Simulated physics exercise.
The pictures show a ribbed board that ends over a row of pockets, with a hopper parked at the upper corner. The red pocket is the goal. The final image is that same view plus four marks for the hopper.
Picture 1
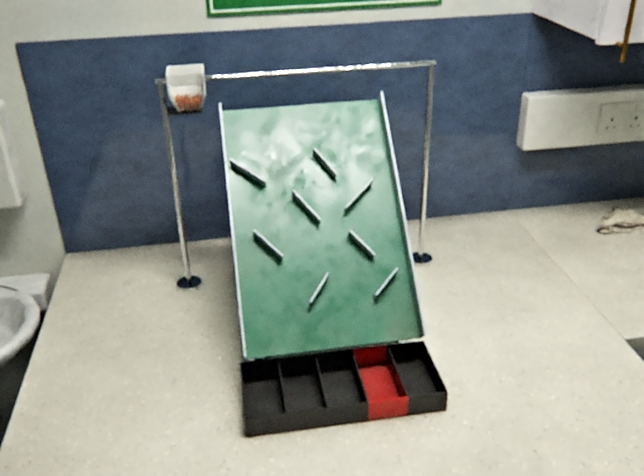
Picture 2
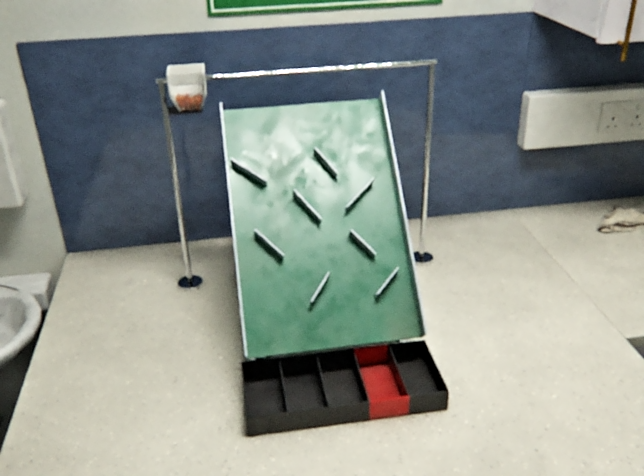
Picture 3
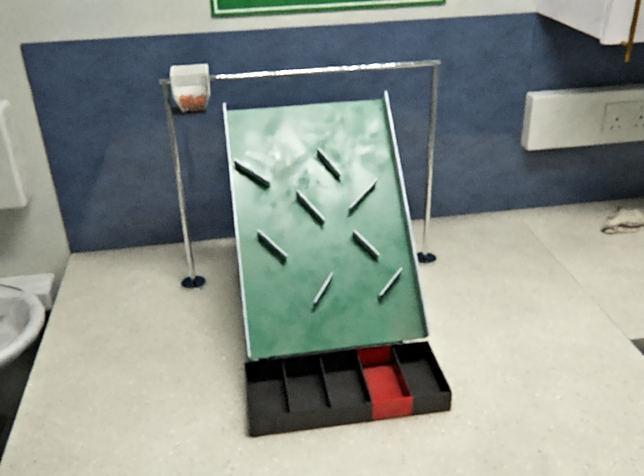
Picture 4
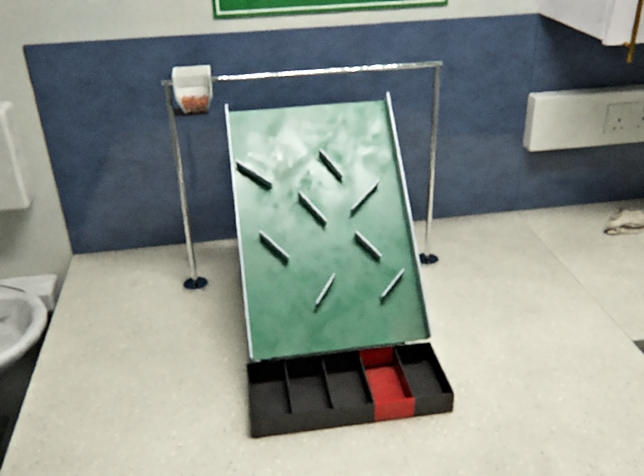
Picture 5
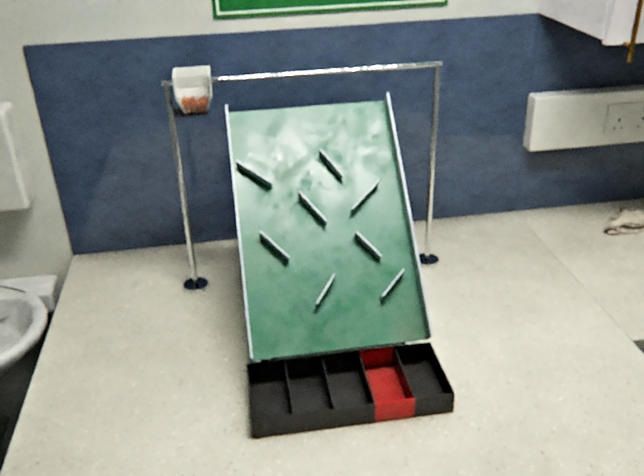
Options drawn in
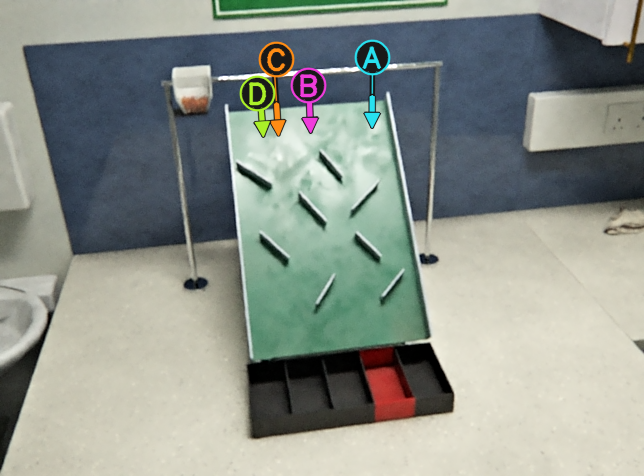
On a pale countertop, a ribbed green board slopes above dark pockets, and nothing visibly moves.
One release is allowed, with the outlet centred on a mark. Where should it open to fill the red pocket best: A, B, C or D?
B.
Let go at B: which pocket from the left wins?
The fourth.
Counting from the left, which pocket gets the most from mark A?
It is the fifth one.
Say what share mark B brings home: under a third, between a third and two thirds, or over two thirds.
It is between a third and two thirds.
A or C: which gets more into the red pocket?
C.
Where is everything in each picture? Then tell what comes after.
The first picture shows hopper at (189, 102), clay pellets, door shut.
The second picture shows ribs (231, 158) to (266, 181), (315, 147) to (338, 173), (294, 190) to (321, 219).
The third picture shows ribs (350, 207) to (377, 179), (258, 230) to (287, 256), (354, 230) to (379, 254).
The fourth picture shows ribs (316, 303) to (335, 274), (383, 296) to (404, 269).
The fifth picture shows red pocket at (395, 409), number 4 of 5 from the left.
On the marked copy, mark A meets the board at (372, 122); mark B meets the board at (310, 127); mark C meets the board at (278, 130); mark D meets the board at (262, 131).
If A is chosen, a small part in the red pocket, nearly all in other pockets.
If B is chosen, about half in the red pocket, about a third in other pockets, a small part held on the board.
If C is chosen, about a quarter in the red pocket, about two thirds in other pockets, a stray few held on the board.
If D is chosen, a small part in the red pocket, most in other pockets, a small part held on the board.
